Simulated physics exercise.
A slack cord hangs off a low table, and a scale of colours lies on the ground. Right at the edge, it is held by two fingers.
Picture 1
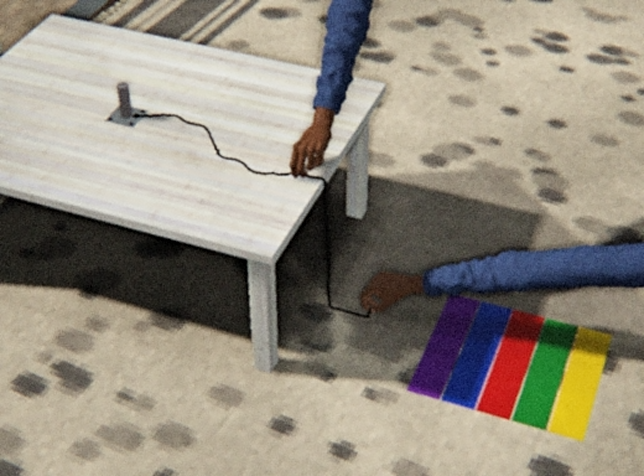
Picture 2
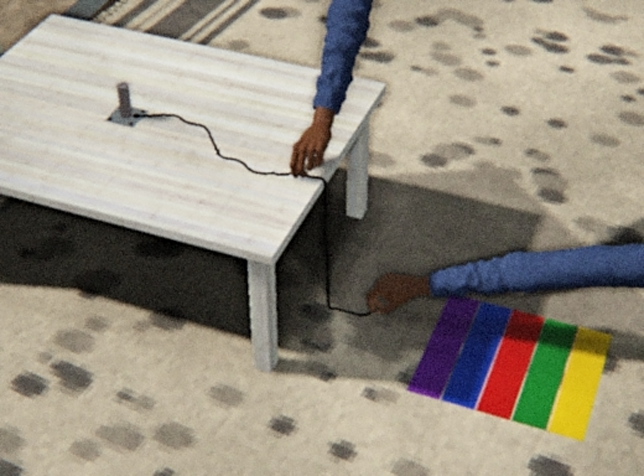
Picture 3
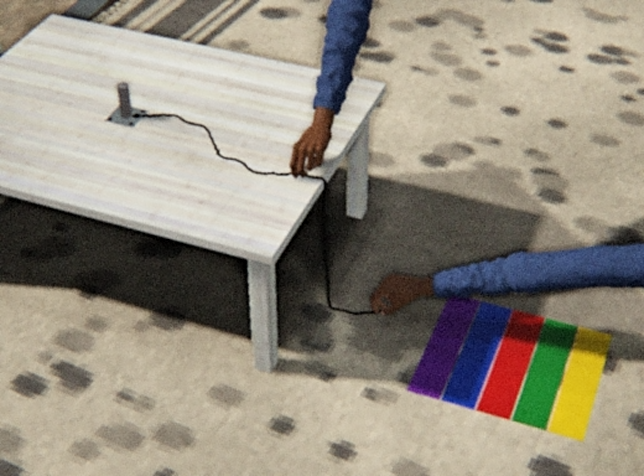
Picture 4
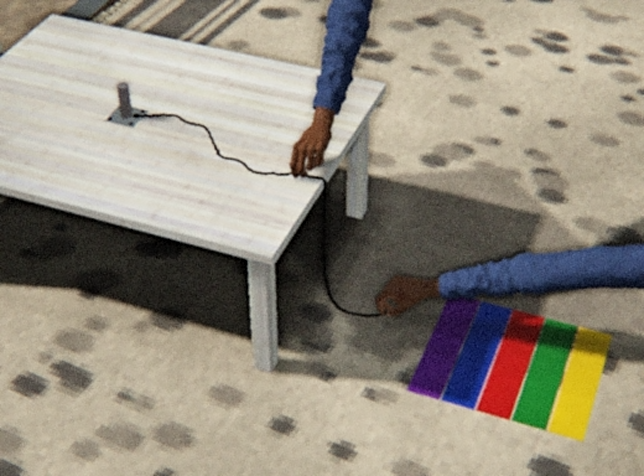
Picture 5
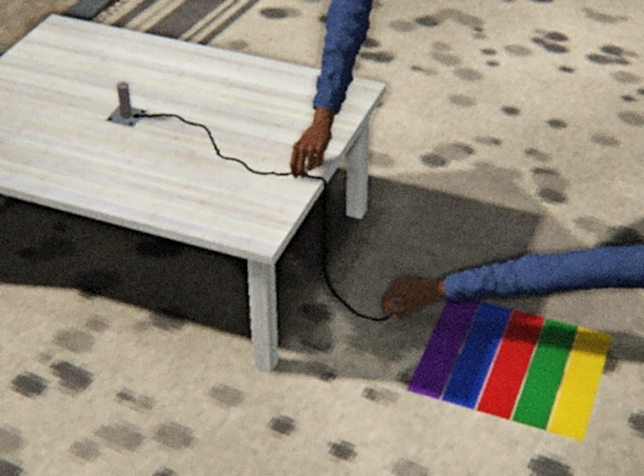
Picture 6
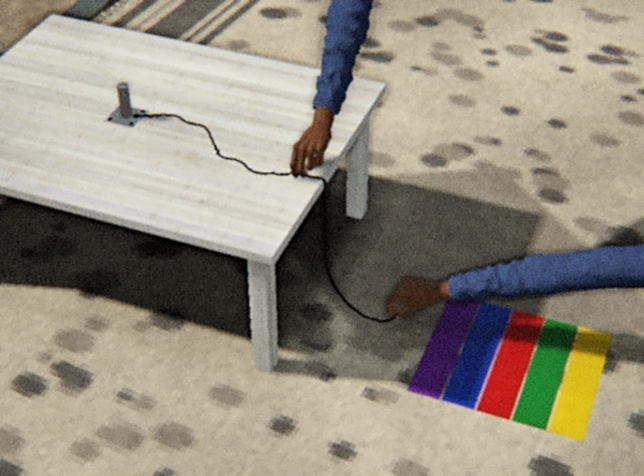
One hand held a black cord at the edge of a low white table while another hand below drew its hanging end slowly and slightly right, near a strip of coloured bands on the ground.
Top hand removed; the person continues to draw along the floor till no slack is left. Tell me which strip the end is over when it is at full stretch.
It is over the red strip.
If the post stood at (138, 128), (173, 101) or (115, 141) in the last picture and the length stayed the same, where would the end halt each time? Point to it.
About (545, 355), (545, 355) and (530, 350).
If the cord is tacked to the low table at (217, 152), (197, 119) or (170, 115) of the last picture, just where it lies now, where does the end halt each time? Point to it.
About (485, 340), (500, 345) and (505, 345).
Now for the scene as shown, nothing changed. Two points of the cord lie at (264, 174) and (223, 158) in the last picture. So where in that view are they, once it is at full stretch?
First point (300, 171), second point (254, 157).
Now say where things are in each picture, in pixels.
End (371, 308); purple (431, 377); blue (465, 386); red (499, 396); green (535, 406); yellow (571, 416), in the first frame.
End (377, 310); cord through (167, 115) (213, 141) (251, 171) (324, 182) (325, 242) (328, 298), in the second frame.
End (380, 311), in the third frame.
End (386, 312); cord through (167, 115) (213, 141) (251, 171) (324, 182) (323, 242) (331, 298), in the fourth frame.
End (392, 314), in the fifth frame.
End (396, 315); cord through (167, 115) (213, 141) (251, 171) (324, 182) (325, 242) (343, 298), in the sixth frame.
Soon after, end near (459, 332); over purple.
Then, end near (495, 342); over blue.
At full stretch, end near (516, 347); over red. The red one.
